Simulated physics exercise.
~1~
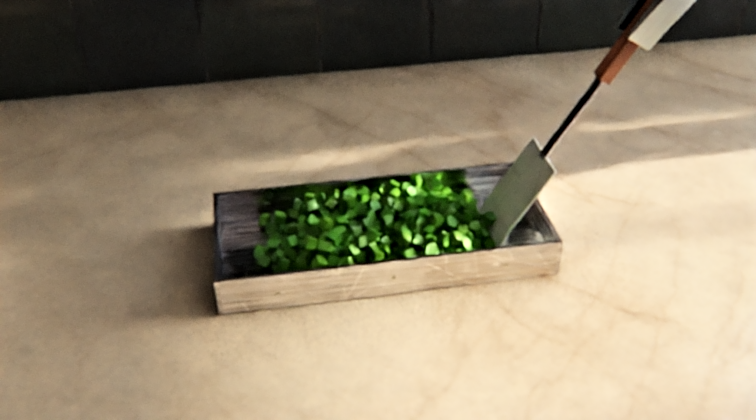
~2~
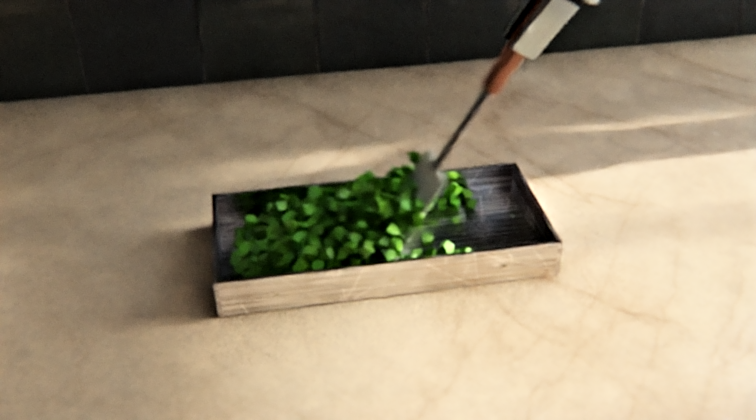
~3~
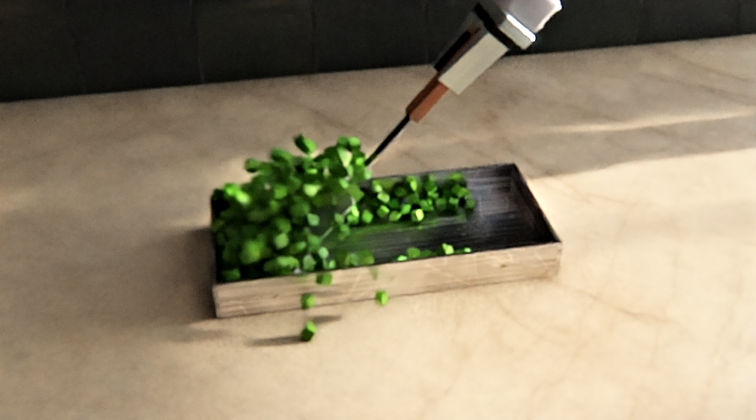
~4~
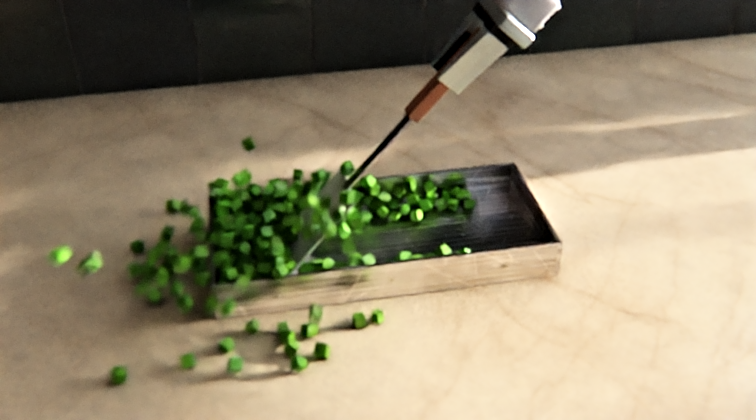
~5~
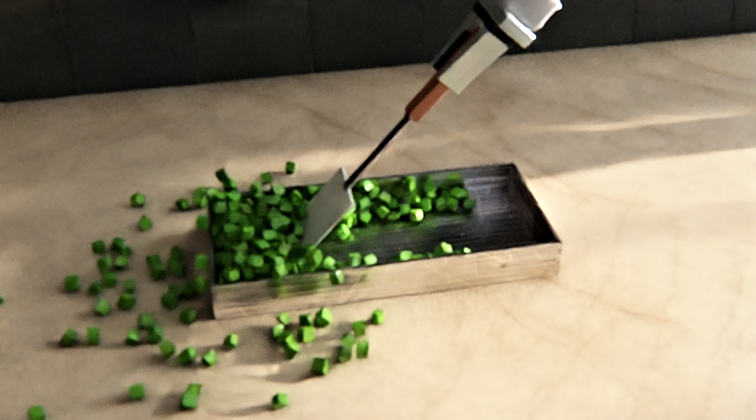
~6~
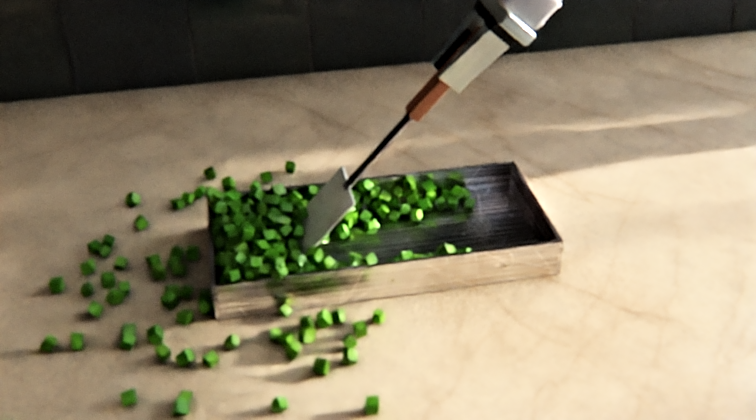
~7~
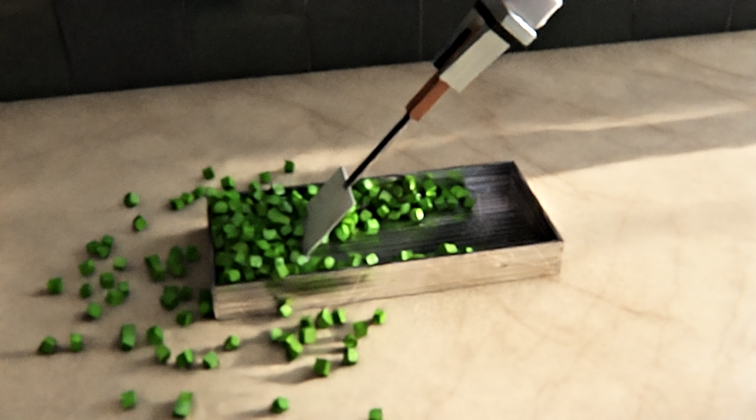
Robot arm sweeping a paddle leftward through green vegetable dice in a shallow tin, spilling many over the edge onto the table.
